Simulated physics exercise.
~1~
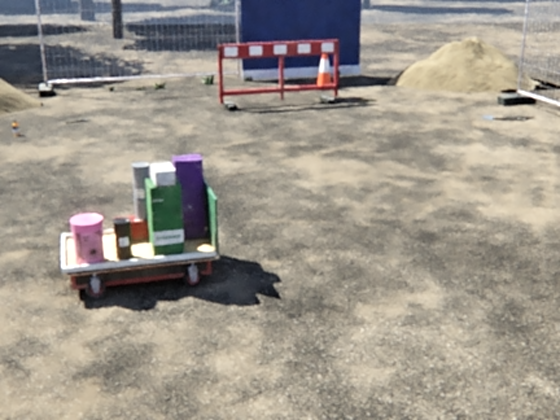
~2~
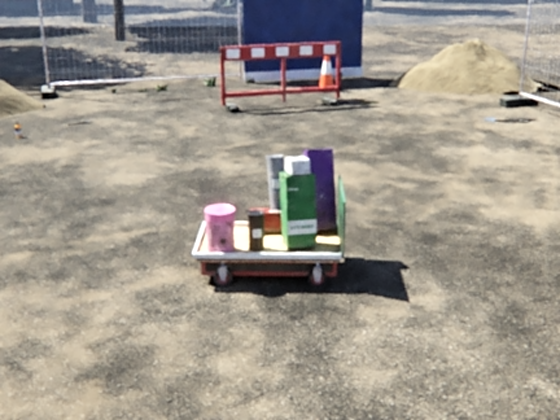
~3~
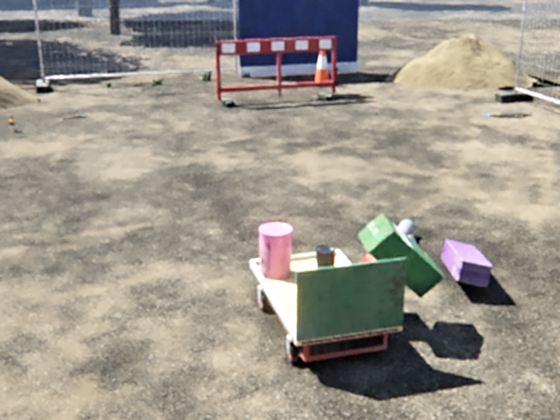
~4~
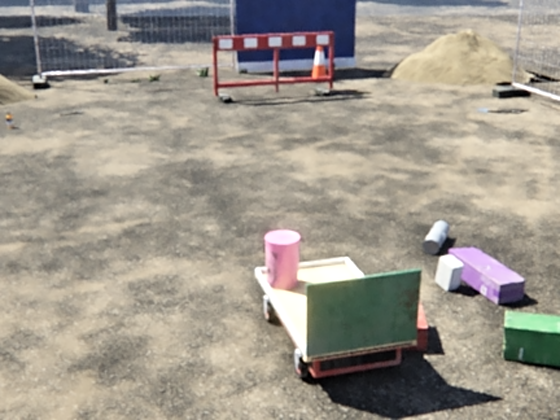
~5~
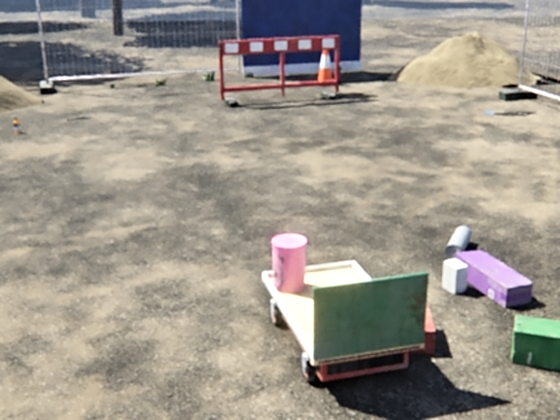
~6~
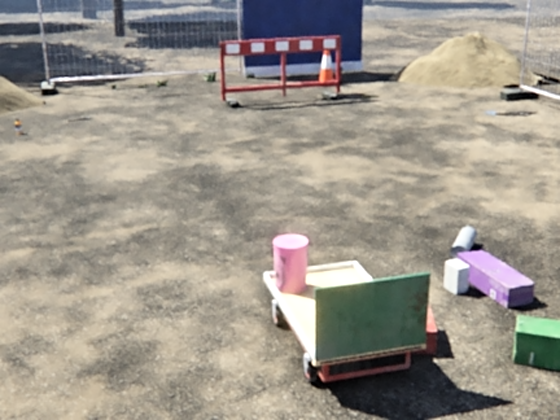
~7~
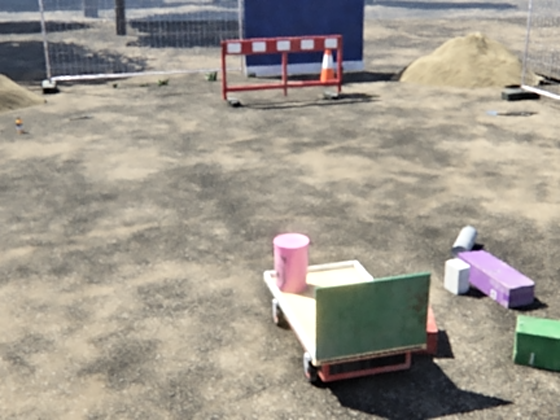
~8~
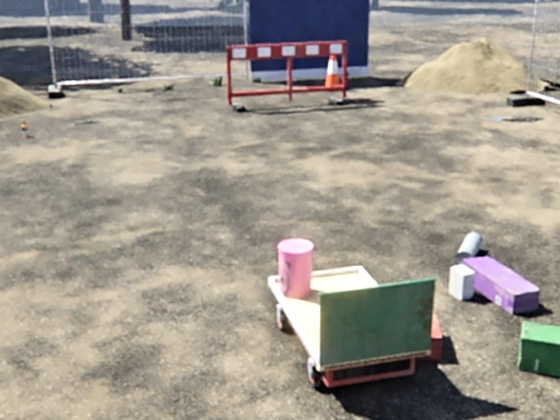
A low flat cart loaded with colourful boxes and cylinders rolls rightward across sunlit, dusty ground, seen from slightly above by a gently swaying camera. A red-and-white barrier, an orange cone, a blue panel and sand piles stand behind. As the cart swings round, the tall green, purple and grey pieces lean, then tumble off to the right with the white and red ones. The cart stops with its green end board towards the viewer. The pink pail still stands on deck, while the purple, white, grey and green pieces lie still on the ground at right.
